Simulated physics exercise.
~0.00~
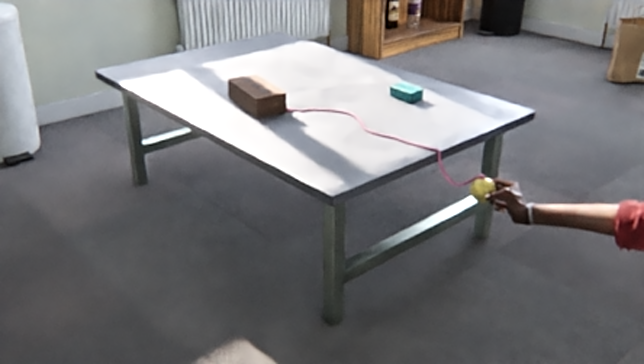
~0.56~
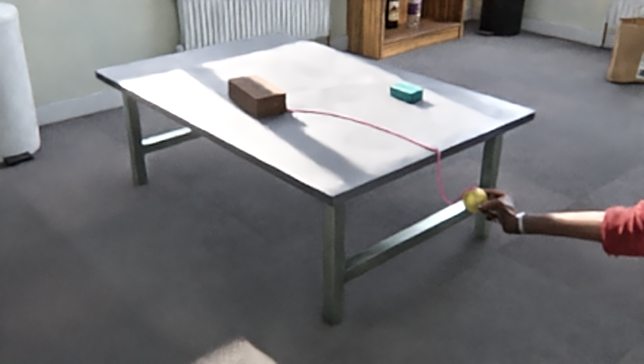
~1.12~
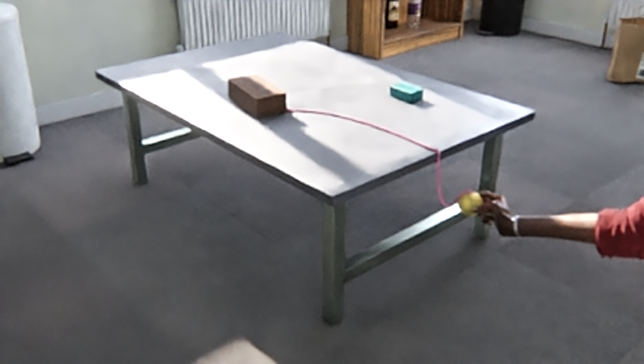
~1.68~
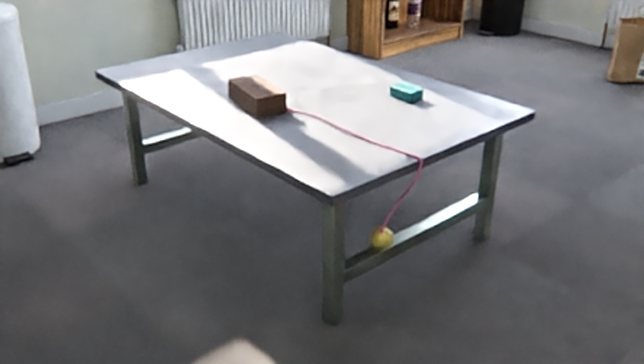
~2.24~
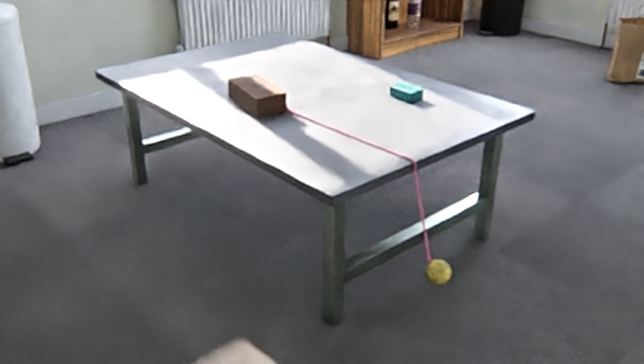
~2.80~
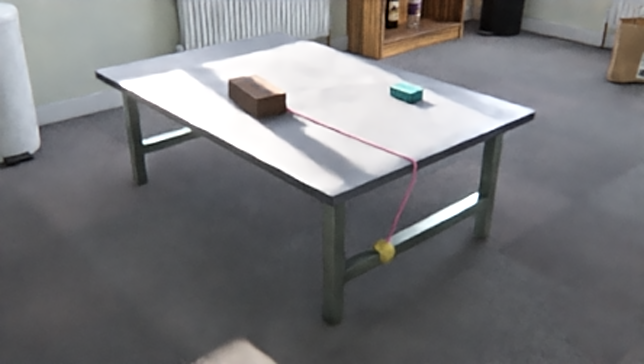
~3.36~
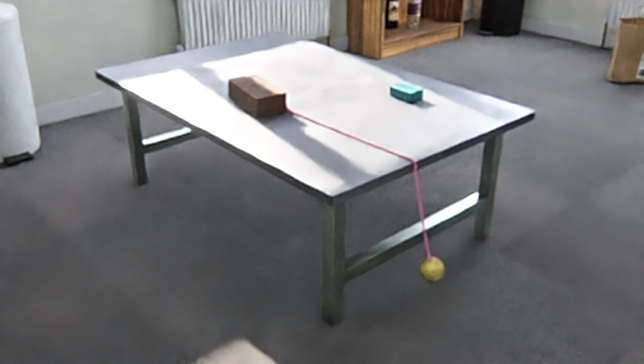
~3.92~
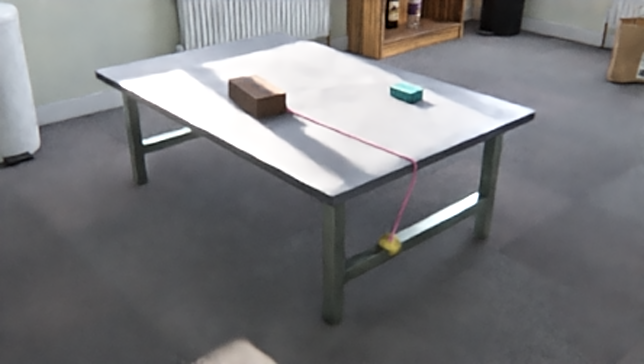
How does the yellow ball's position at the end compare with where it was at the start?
At the start the yellow ball is held in a hand off the right end of the table. By the end it is further left and lower, hanging from the string below the table edge.
